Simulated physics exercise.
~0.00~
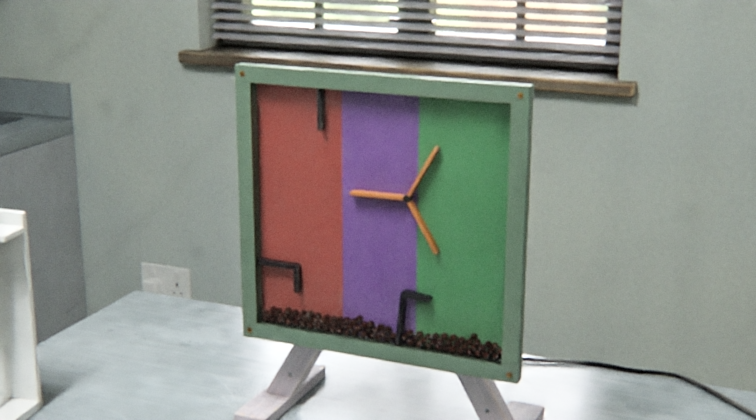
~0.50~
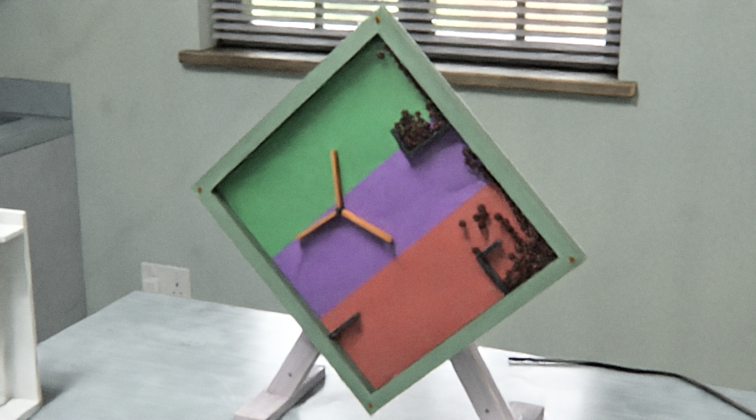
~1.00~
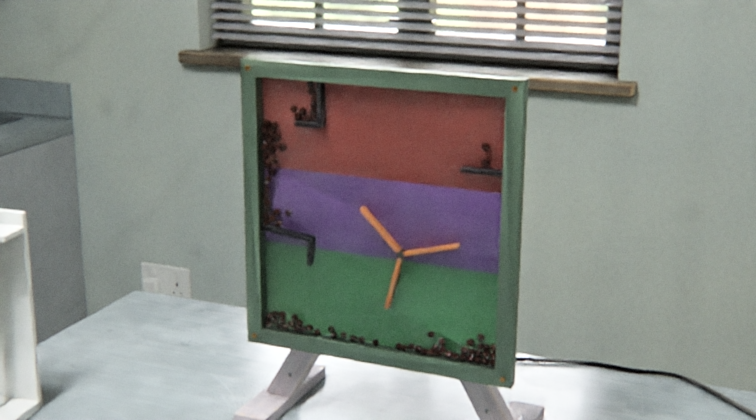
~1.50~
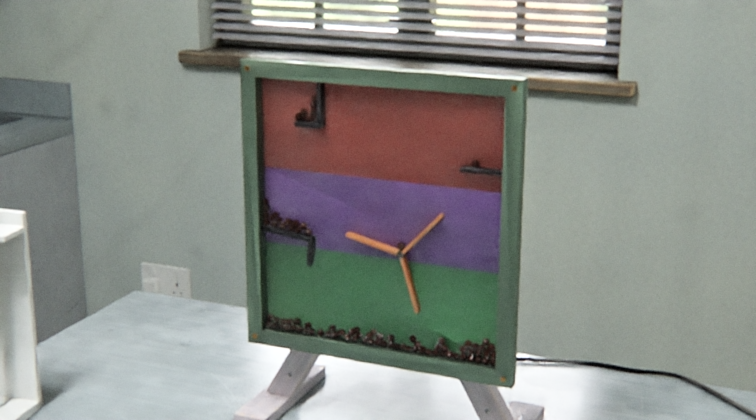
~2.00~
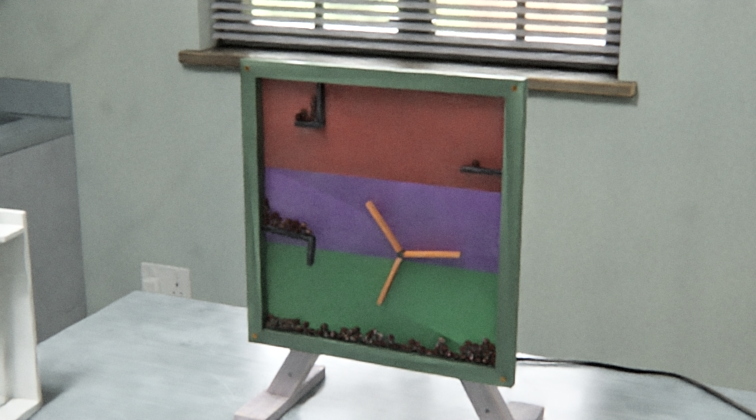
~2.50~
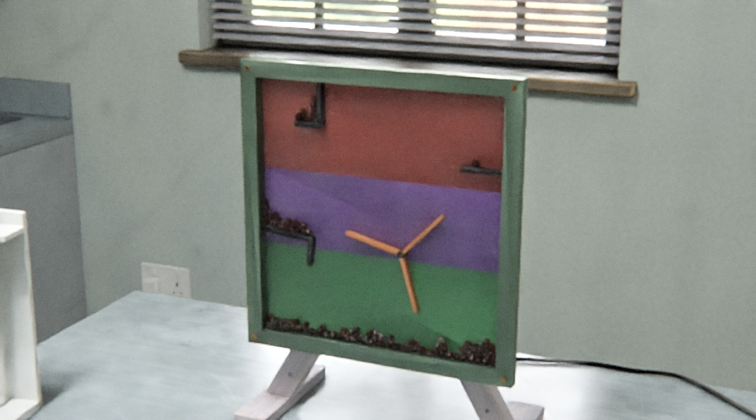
The footage shows an upright square case with red, purple and green strips turning anticlockwise through three quarters of a turn, tumbling its small dark beads as an orange three-armed spinner rotates, until most settle along the green bottom, with some caught on the left purple ledge.
